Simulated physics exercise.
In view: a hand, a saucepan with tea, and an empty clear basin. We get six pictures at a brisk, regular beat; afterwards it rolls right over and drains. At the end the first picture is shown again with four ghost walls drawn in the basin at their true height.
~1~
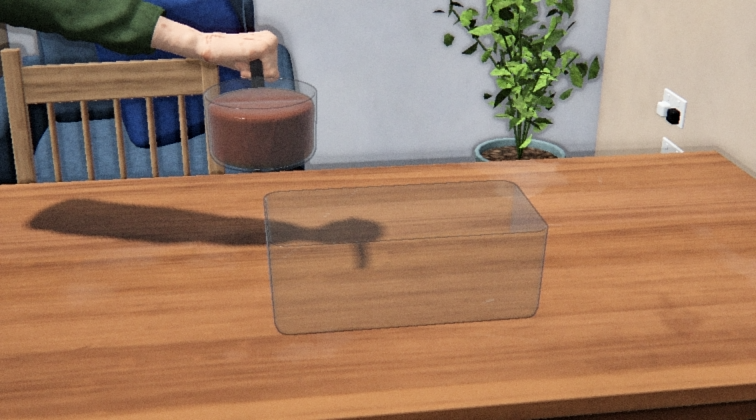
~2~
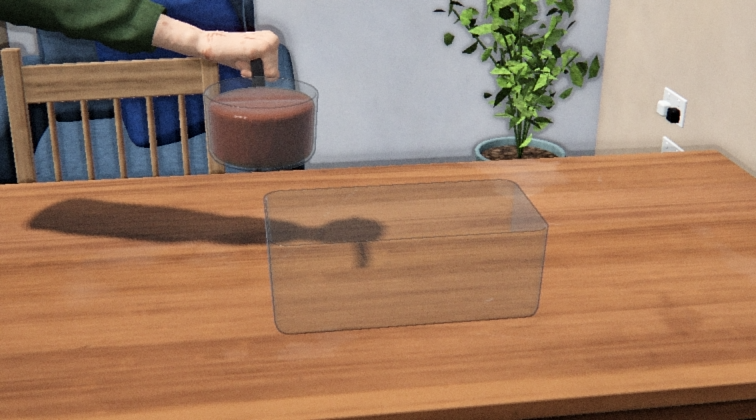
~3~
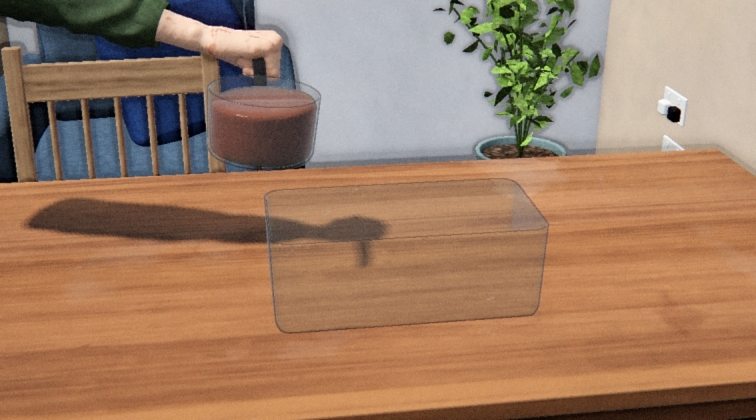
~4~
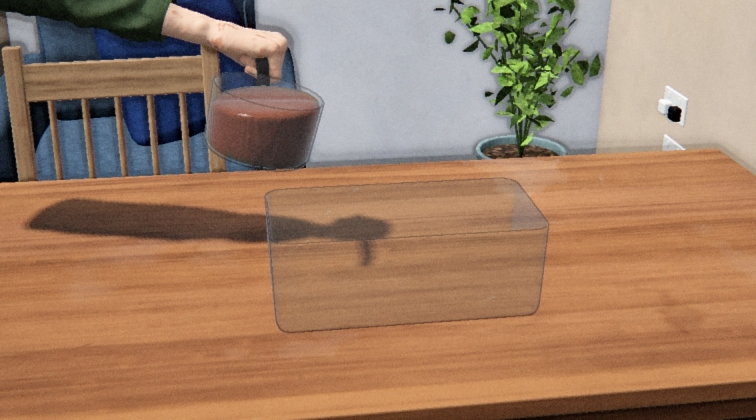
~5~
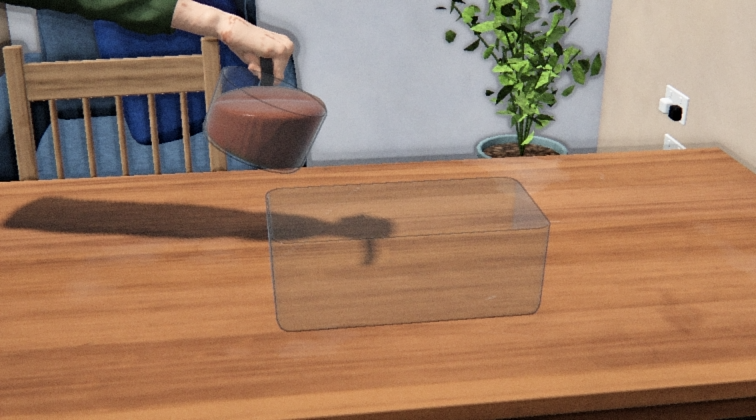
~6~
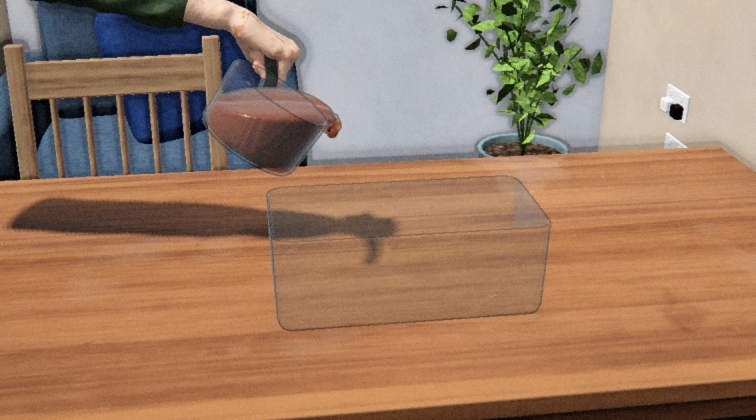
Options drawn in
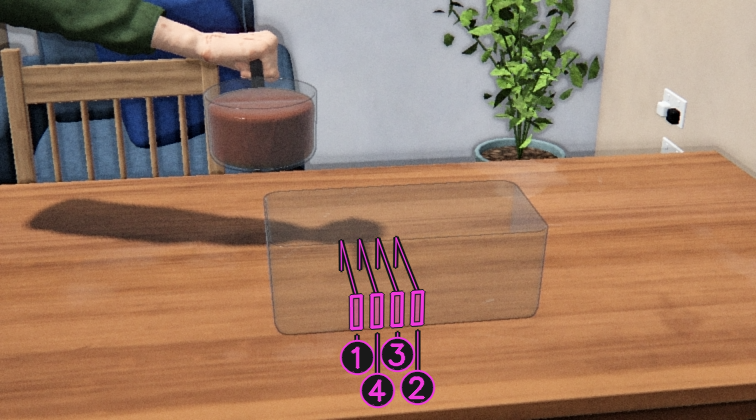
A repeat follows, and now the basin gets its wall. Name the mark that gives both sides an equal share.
The best slot is 4.
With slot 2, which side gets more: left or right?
The left side.
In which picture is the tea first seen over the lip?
Picture 5.
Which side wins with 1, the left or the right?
More ends on the right.
On the marked copy, 1 at (357, 335); 2 at (417, 331); 3 at (397, 332); 4 at (377, 334).
With 1, about 27 % ends left of the wall and 73 % right of it.
With 2, about 94 % ends left of the wall and 5 % right of it.
With 3, about 77 % ends left of the wall and 21 % right of it.
With 4, about 47 % ends left of the wall and 53 % right of it.
